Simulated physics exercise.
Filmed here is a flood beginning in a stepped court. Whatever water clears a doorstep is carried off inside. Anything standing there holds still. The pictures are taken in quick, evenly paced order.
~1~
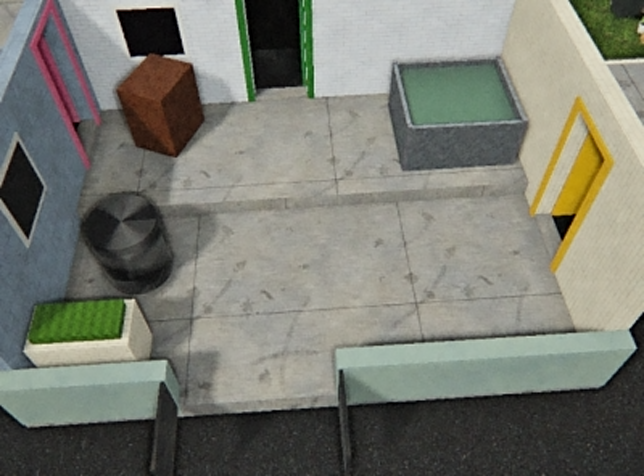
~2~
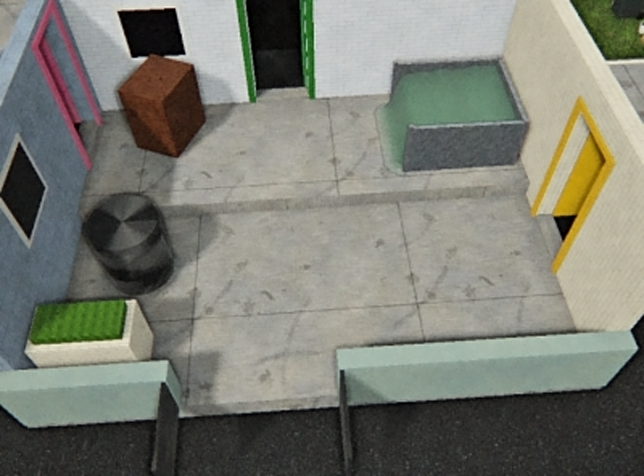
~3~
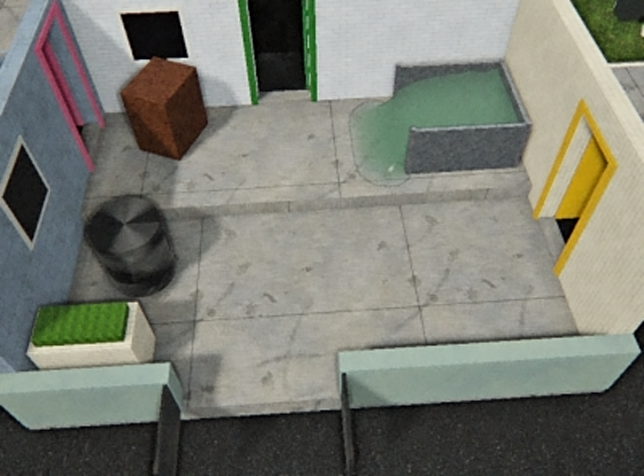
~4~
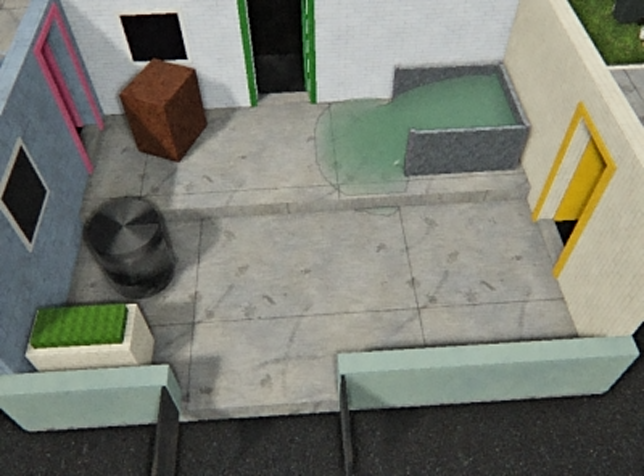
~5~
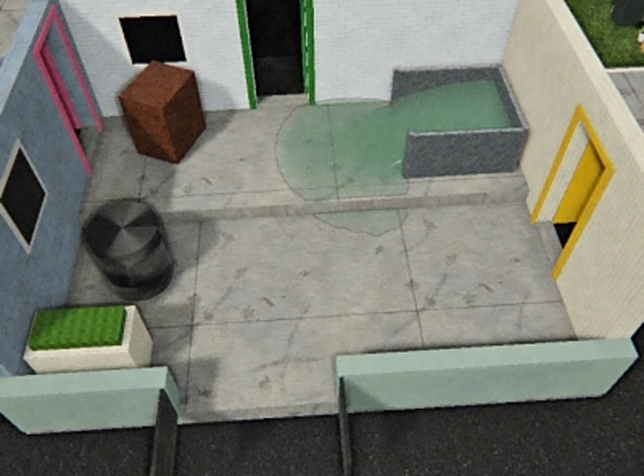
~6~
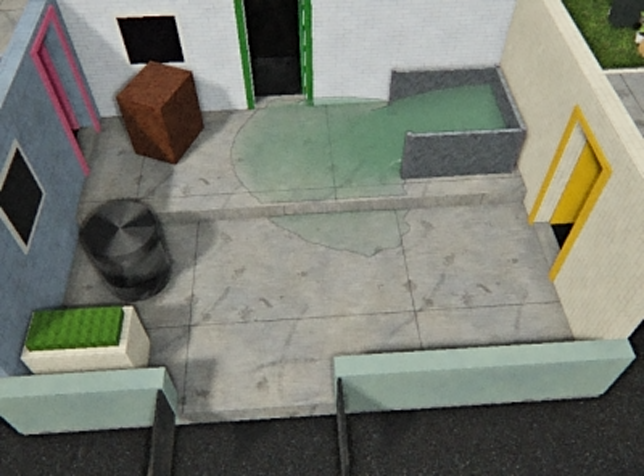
Greenish water poured out of the left side of a gray tank in a walled court, spread left across the upper paving past the green doorway, and ran over the step onto the lower level.
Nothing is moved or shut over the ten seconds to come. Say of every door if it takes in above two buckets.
Result: The pink door will let through no more than two buckets; the green door will let through over two buckets; the yellow door will let through no more than two buckets.
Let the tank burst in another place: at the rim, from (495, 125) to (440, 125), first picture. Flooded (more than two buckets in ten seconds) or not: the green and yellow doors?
As I see it, the green door stays short of it and the yellow door tops the mark.
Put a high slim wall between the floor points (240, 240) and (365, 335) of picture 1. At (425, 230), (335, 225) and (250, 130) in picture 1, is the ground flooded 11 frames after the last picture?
First spared, then soaked, then soaked.
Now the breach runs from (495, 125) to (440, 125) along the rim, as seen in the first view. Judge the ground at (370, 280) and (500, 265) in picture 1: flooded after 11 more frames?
Respectively, inundated and inundated.
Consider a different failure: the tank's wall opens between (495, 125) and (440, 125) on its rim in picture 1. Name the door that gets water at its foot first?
Lab note - earliest arrival at the one in yellow.
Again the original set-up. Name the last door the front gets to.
Answer: The one in yellow.
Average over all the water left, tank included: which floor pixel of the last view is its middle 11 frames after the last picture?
Point: (275, 169).
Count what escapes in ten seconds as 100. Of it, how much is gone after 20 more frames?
My figure is about 15 in a hundred.
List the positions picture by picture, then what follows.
In the first picture, the tank at (456, 95) is whole and still.
In the second picture, water pours out at (401, 125) and has run to (394, 171).
In the third picture, the front is at (378, 180), out from the gap at (403, 128).
In the fourth picture, water pours out at (402, 132) and has run to (338, 185).
In the fifth picture, the front is at (281, 157), out from the gap at (401, 135).
In the sixth picture, water pours out at (399, 136) and has run to (238, 145).
A moment on, water covers 40 % of the floor; the pink door not reached, the green door under two buckets in, the yellow door not reached.
Next, water covers 55 % of the floor; the pink door wet at the sill, nothing in, the green door over two buckets in, the yellow door not reached.
Then, water covers 60 % of the floor; the pink door under two buckets in, the green door over two buckets in, the yellow door not reached.
Later, water covers 75 % of the floor; the pink door under two buckets in, the green door over two buckets in, the yellow door not reached.
In the end, water covers 90 % of the floor; the pink door under two buckets in, the green door over two buckets in, the yellow door wet at the sill, nothing in.
